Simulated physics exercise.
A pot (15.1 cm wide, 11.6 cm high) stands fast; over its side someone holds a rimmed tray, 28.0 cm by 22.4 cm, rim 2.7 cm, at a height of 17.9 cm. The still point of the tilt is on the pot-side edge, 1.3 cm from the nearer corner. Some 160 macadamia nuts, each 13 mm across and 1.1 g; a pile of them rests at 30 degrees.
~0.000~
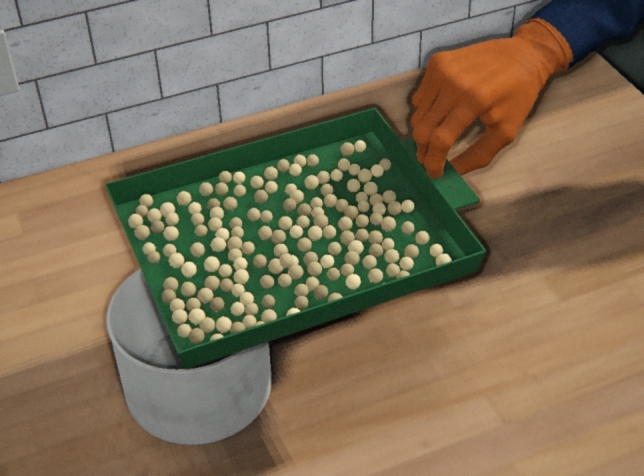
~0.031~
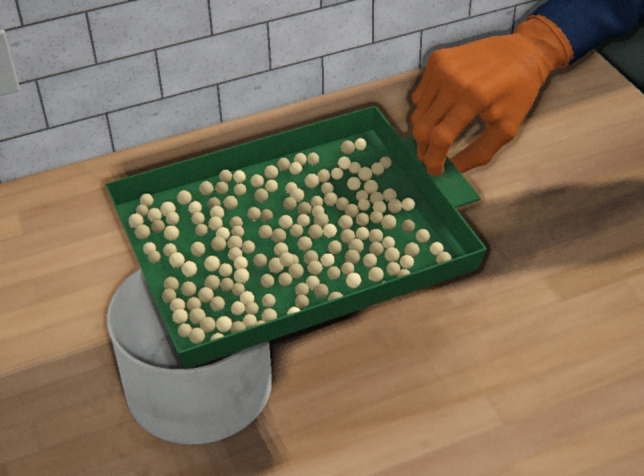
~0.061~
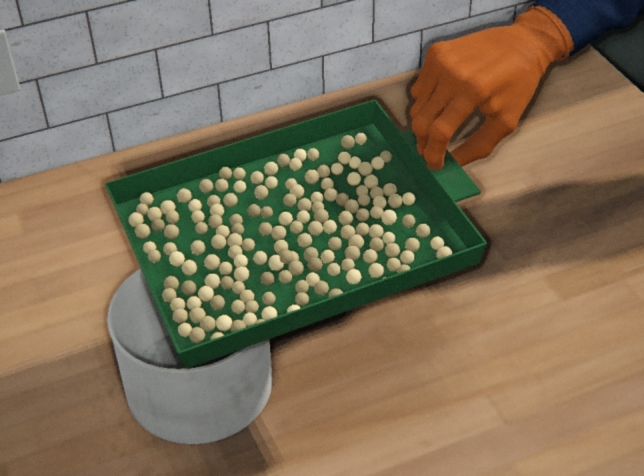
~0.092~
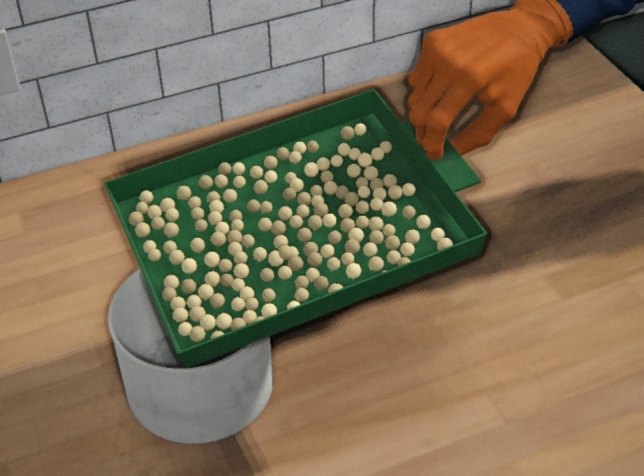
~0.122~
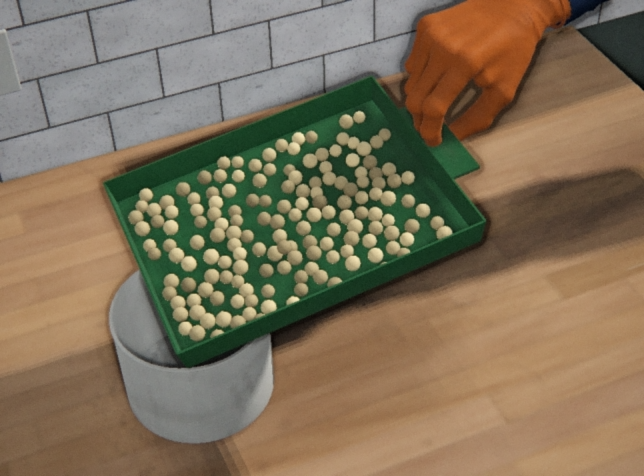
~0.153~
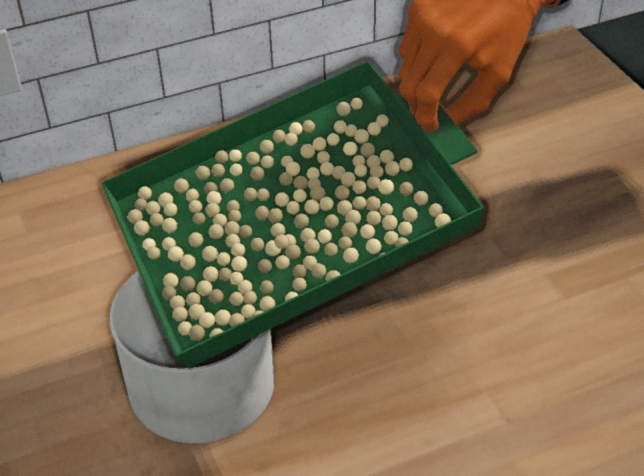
The footage shows an orange-gloved hand holding a green rimmed tray of small round beige pieces over a grey pot on a wooden counter, then raising its right side slightly while the pieces stay spread across it.
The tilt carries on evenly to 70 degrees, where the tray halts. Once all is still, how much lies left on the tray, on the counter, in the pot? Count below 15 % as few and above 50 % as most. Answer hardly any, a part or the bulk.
Tray the bulk, counter a part, pot hardly any.
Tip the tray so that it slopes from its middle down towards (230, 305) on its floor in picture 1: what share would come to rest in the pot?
About 0 per cent.
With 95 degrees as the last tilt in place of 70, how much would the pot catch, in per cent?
In that case some 0 per cent.
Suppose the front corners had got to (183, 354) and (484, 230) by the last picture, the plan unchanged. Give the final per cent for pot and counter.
Pot 0, counter 35.
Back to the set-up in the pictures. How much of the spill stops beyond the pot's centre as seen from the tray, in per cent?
Some 100 per cent.
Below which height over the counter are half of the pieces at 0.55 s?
Some 24 cm.
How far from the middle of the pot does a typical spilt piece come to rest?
About 24 cm.
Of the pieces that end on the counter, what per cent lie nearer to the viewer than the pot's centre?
Roughly 70 per cent.
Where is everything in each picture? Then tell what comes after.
The first frame shows tray tilt 0 degrees, front corners at (182, 348) and (479, 249); middle of the pieces at (278, 237); pot at (187, 310).
The second frame shows tray tilt 1 degrees, front corners at (182, 348) and (480, 247); middle of the pieces at (279, 236).
The third frame shows tray tilt 2 degrees, front corners at (182, 348) and (480, 242); middle of the pieces at (279, 233).
The fourth frame shows tray tilt 4 degrees, front corners at (181, 348) and (480, 232), lowest corner left front; middle of the pieces at (278, 228).
The fifth frame shows tray tilt 8 degrees, front corners at (180, 348) and (479, 220), lowest corner left front; middle of the pieces at (277, 222).
The sixth frame shows tray tilt 12 degrees, front corners at (179, 350) and (477, 206), lowest corner left front; middle of the pieces at (275, 216); pot at (190, 308). The tray's pace is about 125 degrees a second.
After 0.39 s, tilt 41 degrees; the tray holds 100 %, the pot 0 %.
After 0.55 s, tilt 61 degrees; the tray holds 100 %, the pot 0 %.
After 0.83 s, tilt 70 degrees; the tray holds 85 %, the pot 0 %.
In the end, at 2.2 s, tray 75 %, counter 25 %, pot 0 %.
